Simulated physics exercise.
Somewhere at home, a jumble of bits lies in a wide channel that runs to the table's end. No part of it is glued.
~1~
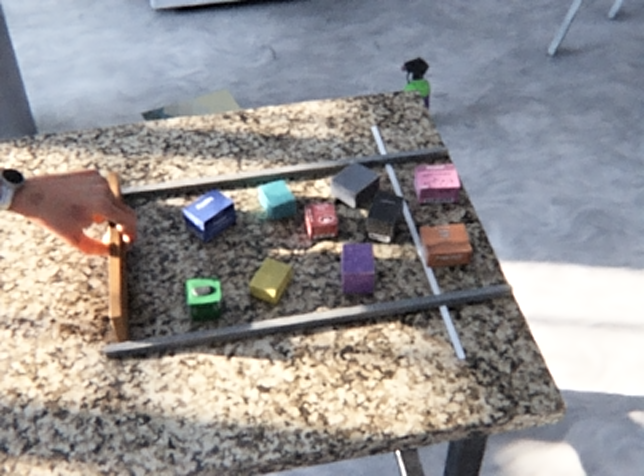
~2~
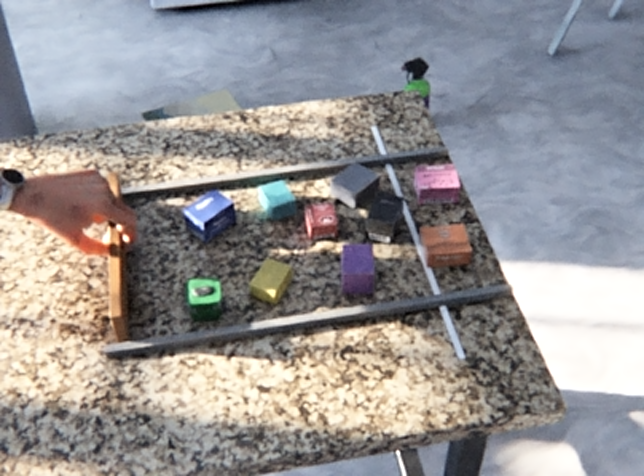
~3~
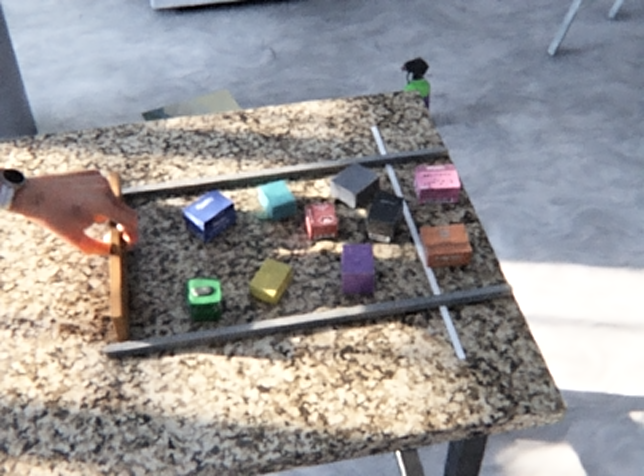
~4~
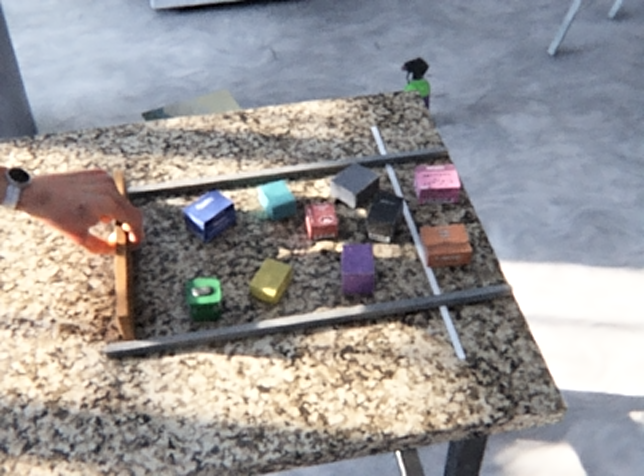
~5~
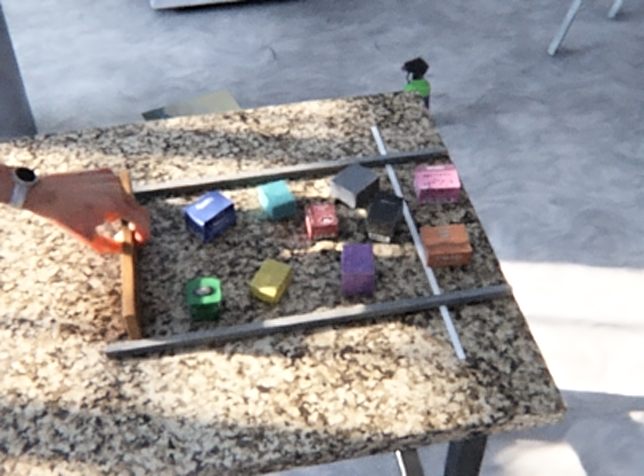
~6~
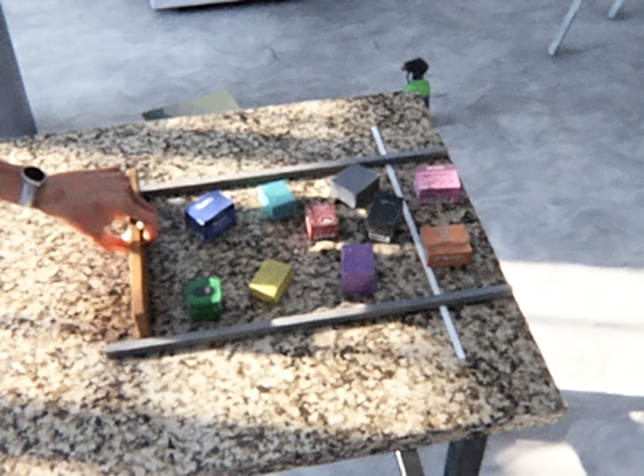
A hand slides a wooden board slightly right between two rails on a speckled tabletop, the scattered coloured blocks staying still.
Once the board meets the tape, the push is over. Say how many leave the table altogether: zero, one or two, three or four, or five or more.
I predict the table will shed one or two pieces.
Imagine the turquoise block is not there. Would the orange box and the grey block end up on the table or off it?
So the orange box goes off the edge and the grey block is still there.
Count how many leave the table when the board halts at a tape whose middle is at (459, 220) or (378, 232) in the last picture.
The floor gets 5 the first time and 0 the second.
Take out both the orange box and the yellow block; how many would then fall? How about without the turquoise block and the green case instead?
Well, the first time you'd get 1, and the next time 1.
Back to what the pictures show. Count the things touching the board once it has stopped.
My count gives 5.
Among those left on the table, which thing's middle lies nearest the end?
Ending up nearest is the grey block.
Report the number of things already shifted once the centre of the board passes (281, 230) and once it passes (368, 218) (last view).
In order, the tallies are 7 and 10.
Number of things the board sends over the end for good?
Count: 2.
Soon after, none off yet; pink box at rest near (436, 184); orange box at rest near (445, 246); black box at rest near (385, 217).
In the end, the number that fall off is one or two; gone, orange box and pink box.
